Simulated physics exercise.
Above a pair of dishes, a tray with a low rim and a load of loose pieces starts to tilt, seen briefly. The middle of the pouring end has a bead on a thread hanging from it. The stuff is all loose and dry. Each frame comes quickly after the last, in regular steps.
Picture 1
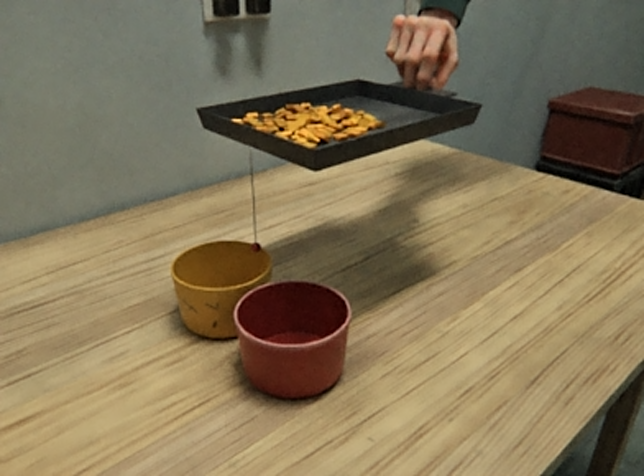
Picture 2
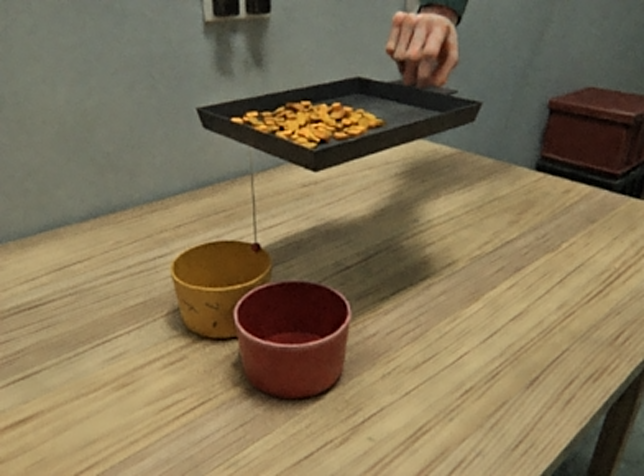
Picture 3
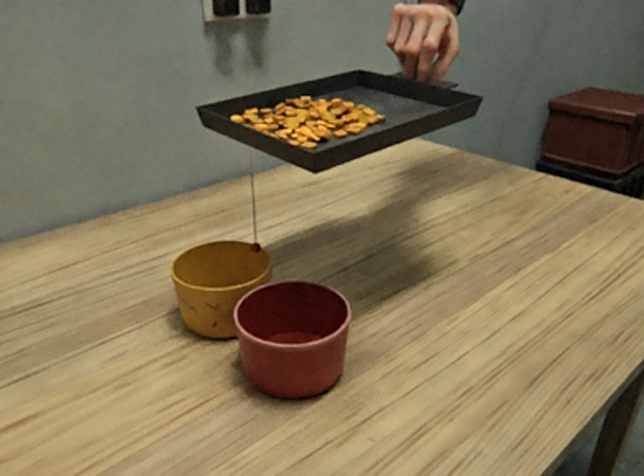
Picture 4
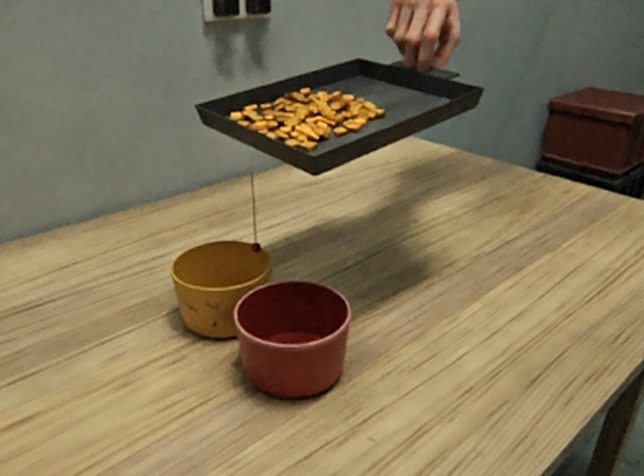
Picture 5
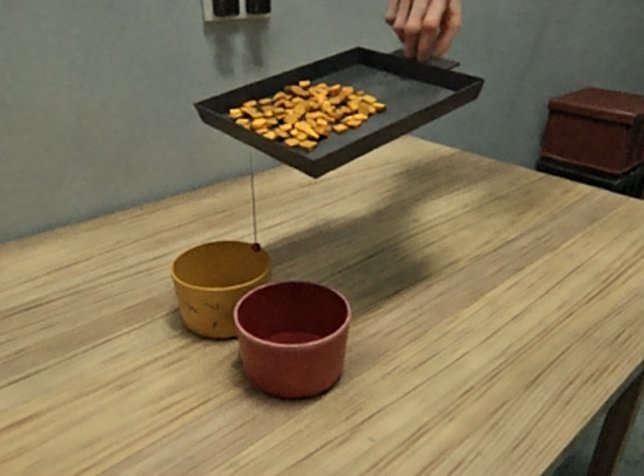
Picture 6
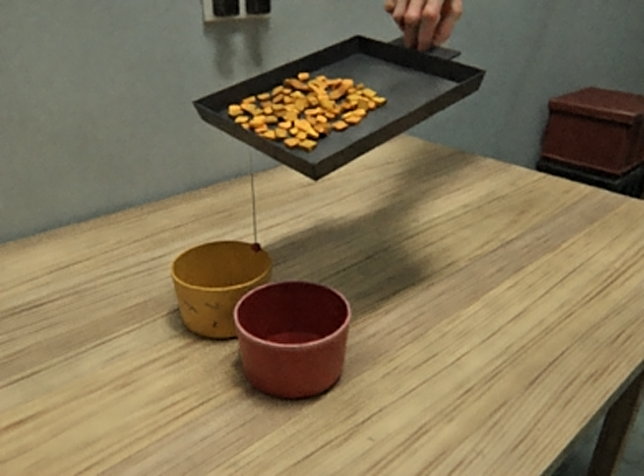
A hand held a dark tray of small orange-brown crackers above a yellow dish and a red dish on a wooden table, and slowly tilted it a little toward its near right corner.
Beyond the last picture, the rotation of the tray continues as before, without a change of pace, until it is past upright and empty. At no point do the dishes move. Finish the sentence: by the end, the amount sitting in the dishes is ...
... more than two thirds of what the tray held.
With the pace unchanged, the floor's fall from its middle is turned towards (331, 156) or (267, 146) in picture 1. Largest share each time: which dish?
Heading one - the rightward dish; heading two - the leftward dish.
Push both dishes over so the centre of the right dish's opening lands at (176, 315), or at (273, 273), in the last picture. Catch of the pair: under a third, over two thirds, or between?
Position 1 - less than a third; position 2 - between a third and two thirds.
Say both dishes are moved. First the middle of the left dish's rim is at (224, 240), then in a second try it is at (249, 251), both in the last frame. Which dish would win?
First spot: The dish on the right-hand side; second spot: The dish on the right-hand side.
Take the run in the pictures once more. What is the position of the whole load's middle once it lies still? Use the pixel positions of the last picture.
The centre comes to rest near (292, 352).
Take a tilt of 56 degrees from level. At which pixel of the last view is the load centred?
Near (288, 131).
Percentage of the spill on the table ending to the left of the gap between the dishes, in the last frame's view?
Around 60 per cent, give or take.
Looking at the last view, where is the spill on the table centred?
Estimate: Around (239, 348).
Soon, tray tipped steeply; all on the tray.
A while on, tray tipped right over; nearly all on the tray; a stray few in the air.
Towards the end, tray tipped past a quarter turn; most in the right dish; a small part in the left dish; a small part outside both.
Finally, tray tipped past a quarter turn; most in the right dish; a small part in the left dish; a small part outside both.
